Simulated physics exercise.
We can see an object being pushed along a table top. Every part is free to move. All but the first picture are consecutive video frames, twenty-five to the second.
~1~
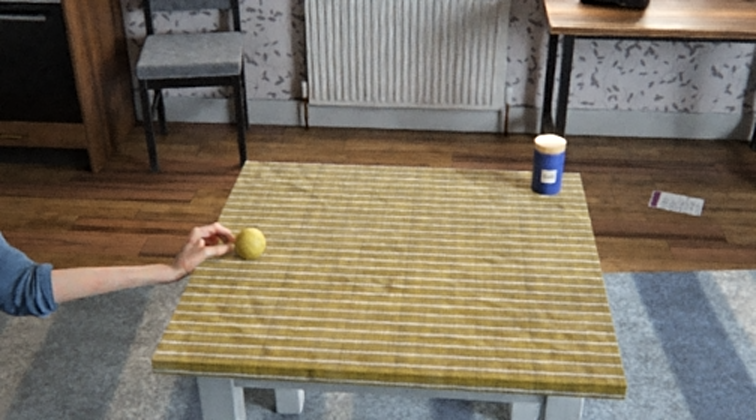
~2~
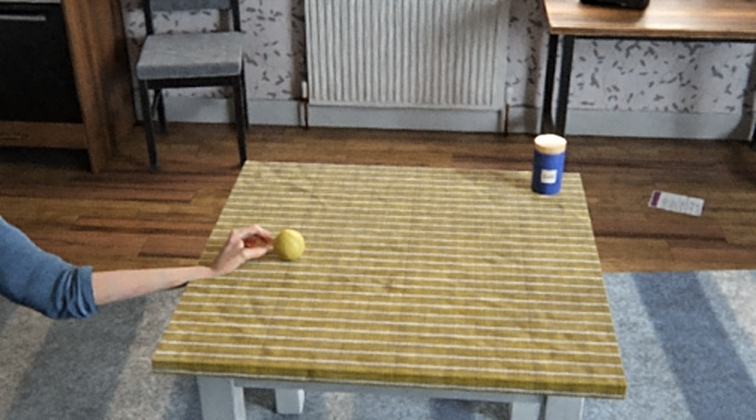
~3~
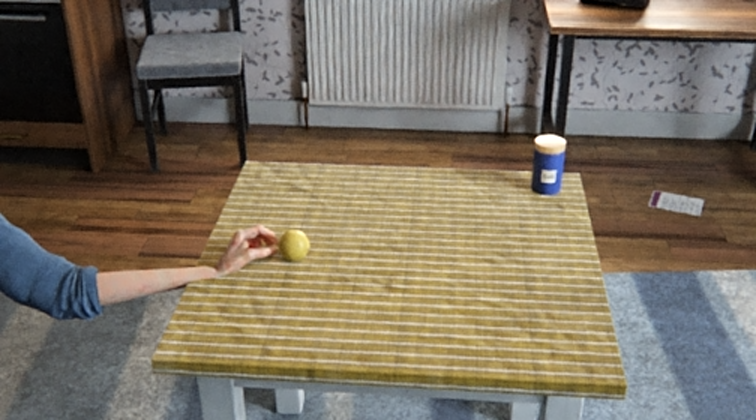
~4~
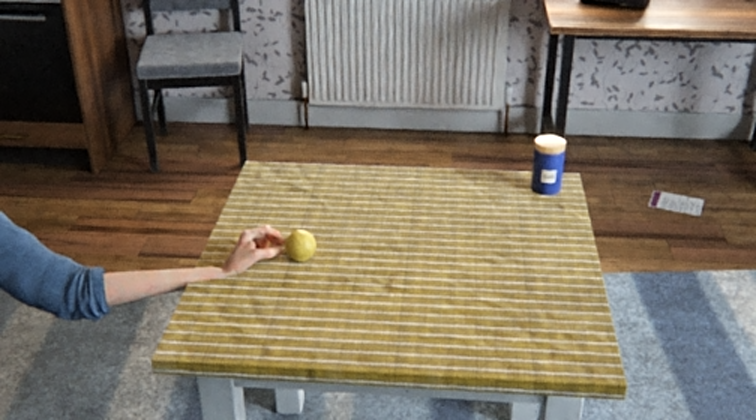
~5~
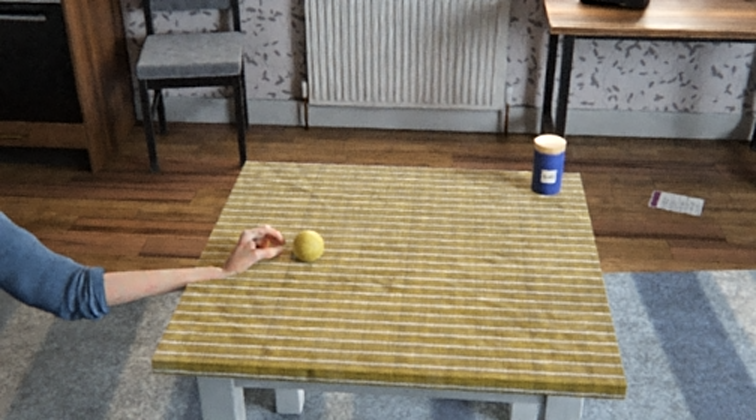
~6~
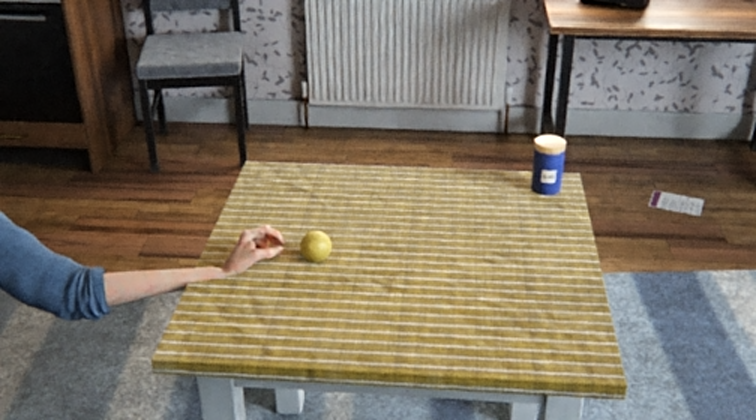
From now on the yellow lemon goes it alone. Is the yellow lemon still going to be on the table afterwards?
Most likely it never makes it off the table.
Then, 0.20 s after the last picture, yellow lemon rolled well along near (351, 248).
Then, 0.60 s after the last picture, yellow lemon rolled well along near (408, 250).
Then, 1.00 s after the last picture, yellow lemon rolled well along near (446, 252).
At rest, moved from the start, yellow lemon. Seen from the same camera at the end, yellow lemon near (470, 253).
